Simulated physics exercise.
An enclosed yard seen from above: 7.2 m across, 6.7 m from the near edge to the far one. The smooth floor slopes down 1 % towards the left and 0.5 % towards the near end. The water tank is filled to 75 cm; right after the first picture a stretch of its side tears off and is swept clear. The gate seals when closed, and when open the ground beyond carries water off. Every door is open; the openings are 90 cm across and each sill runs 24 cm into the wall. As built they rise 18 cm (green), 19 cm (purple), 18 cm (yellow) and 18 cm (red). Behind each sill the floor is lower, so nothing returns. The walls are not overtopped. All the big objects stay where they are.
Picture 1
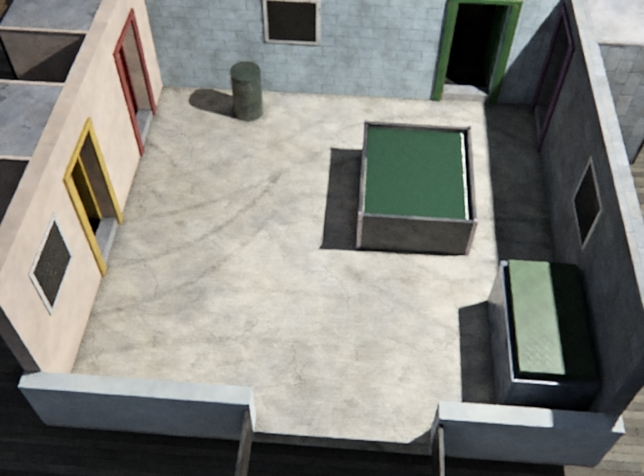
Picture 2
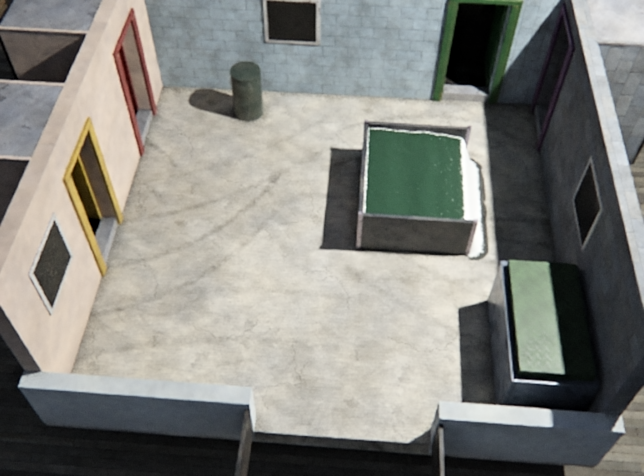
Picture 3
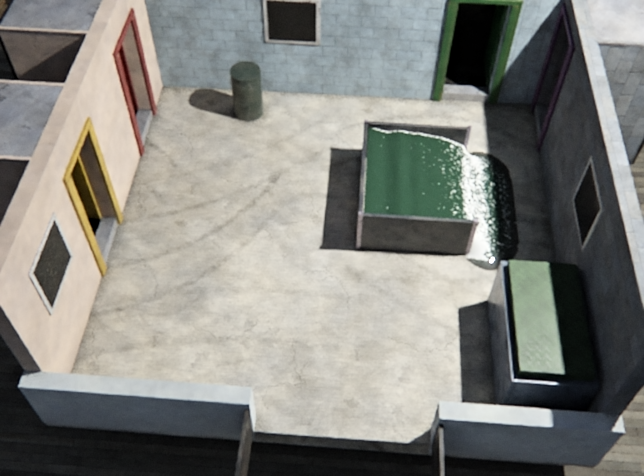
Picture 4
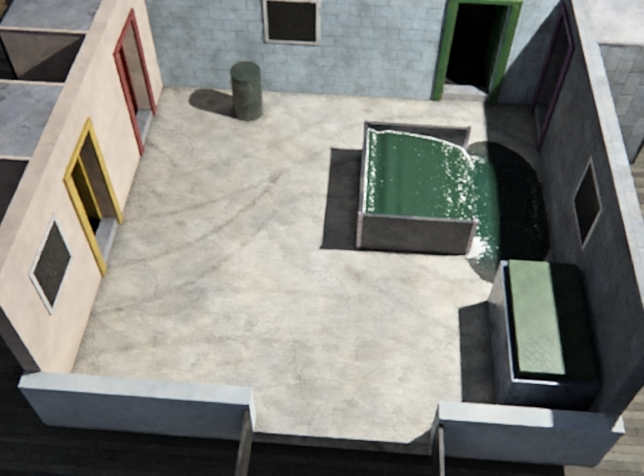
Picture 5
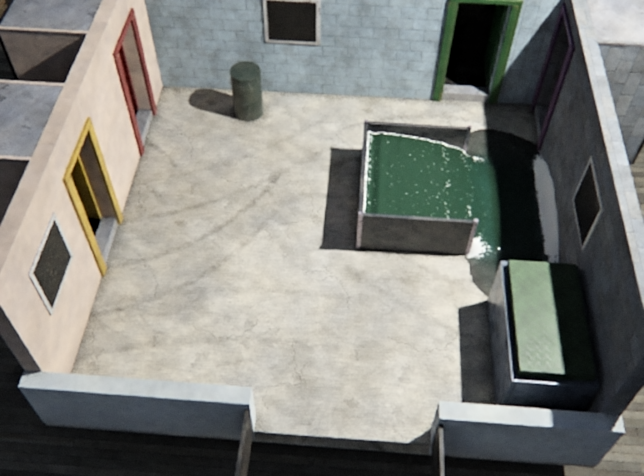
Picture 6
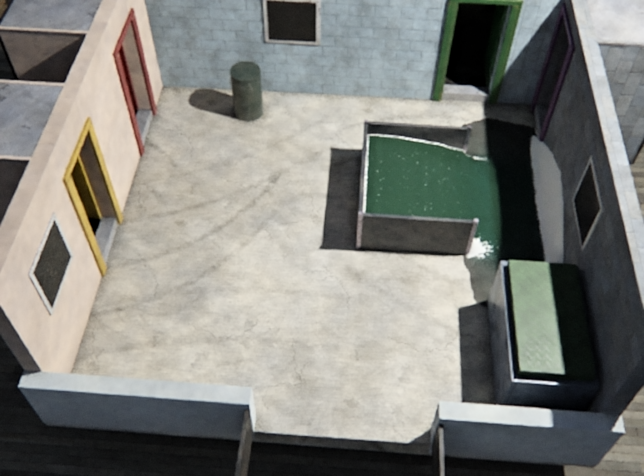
Enclosed yard seen from above, with dark green water bursting from the right side of a tank and spreading across the floor.
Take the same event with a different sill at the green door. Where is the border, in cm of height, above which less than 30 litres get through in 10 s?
Some 16 cm above the ground.
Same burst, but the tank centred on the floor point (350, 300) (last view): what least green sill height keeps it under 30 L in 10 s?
Some 17 cm.
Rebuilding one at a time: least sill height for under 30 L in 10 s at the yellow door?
Roughly 7.0 cm at yellow.
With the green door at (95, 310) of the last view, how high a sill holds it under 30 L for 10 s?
About 8.0 cm.
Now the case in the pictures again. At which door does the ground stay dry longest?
Last comes the red one.
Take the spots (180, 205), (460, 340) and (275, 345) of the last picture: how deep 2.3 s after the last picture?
Roughly 0, 1 and 2 cm, in turn.
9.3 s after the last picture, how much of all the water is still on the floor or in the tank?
Roughly 94 in a hundred.
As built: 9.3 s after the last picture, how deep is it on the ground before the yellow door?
About 8.5 cm.
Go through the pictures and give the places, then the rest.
In the first picture, still water, 75 cm deep, in the water tank at (417, 172); the green door at (473, 59) is dry.
In the second picture, water pours out at (465, 196) and has run 0.3 m, to (482, 212); about 10 cm deep outside, 75 cm at the back.
In the third picture, the front is at (513, 236), 0.8 m from the gap at (464, 197); 1.7 m2 of floor is wet, 74 cm left at the back.
In the fourth picture, the front is at (544, 247), 1.3 m from the gap at (464, 198); 3.3 m2 of floor is wet, 67 cm left at the back.
In the fifth picture, the gap is at (464, 199), the front 1.5 m out at a hidden place; the back of the water tank holds 64 cm.
In the sixth picture, water pours out at (464, 199) and has run 1.7 m, to a hidden place; about 13 cm deep outside, 62 cm at the back; the green door at (473, 59), 2.7 m from the gap, is still 1.0 m from the nearest water.
Then, 0.7 s after the last picture water covers 10 % of the floor, deepest (56 cm) near (550, 293); 1 cm at the green door, 0 litres in over its 18 cm sill.
Then, 2.3 s after the last picture water covers 50 % of the floor, deepest (27 cm) near (526, 118); 22 cm at the green door, 14 litres in over its 18 cm sill.
Then, 9.3 s after the last picture water covers 90 % of the floor, deepest (11 cm) near (63, 401); 6 cm at the green door, 21 litres in over its 18 cm sill.
At the green door as built, the water peaked near 24 cm, 1.7 s after the last picture.
With a sill of 13 cm, 55 litres would have come in within the 10 s; with 17.5 cm, 23 litres. So under 30 litres takes about 16 cm.
